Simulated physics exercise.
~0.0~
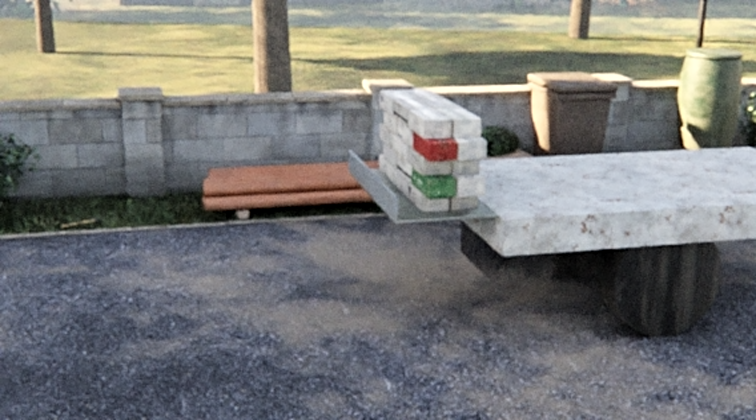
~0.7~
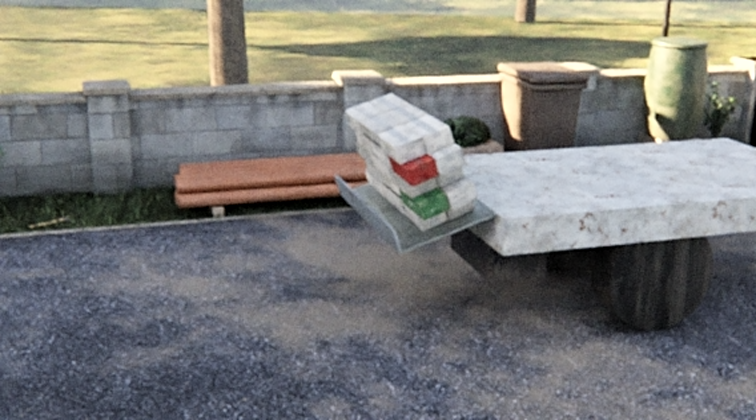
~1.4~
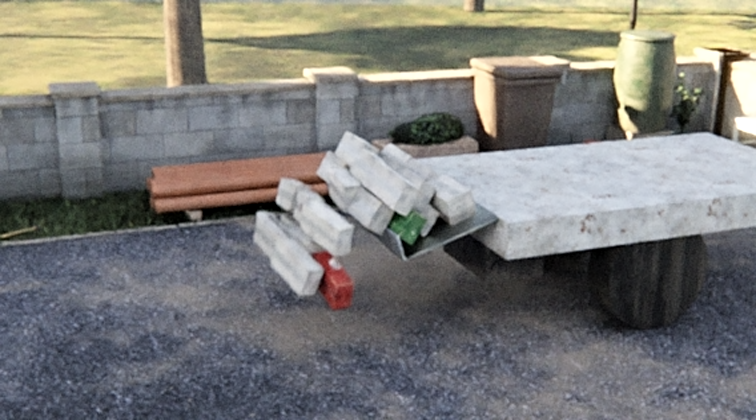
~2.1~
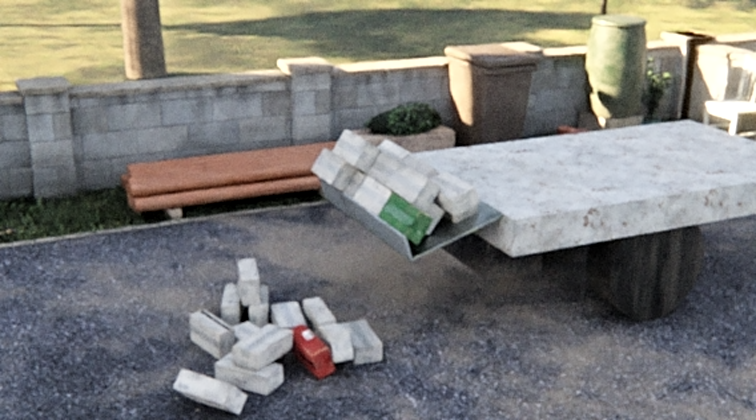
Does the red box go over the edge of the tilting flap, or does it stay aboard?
The red box goes over the edge and ends up on the ground among the fallen white boxes.
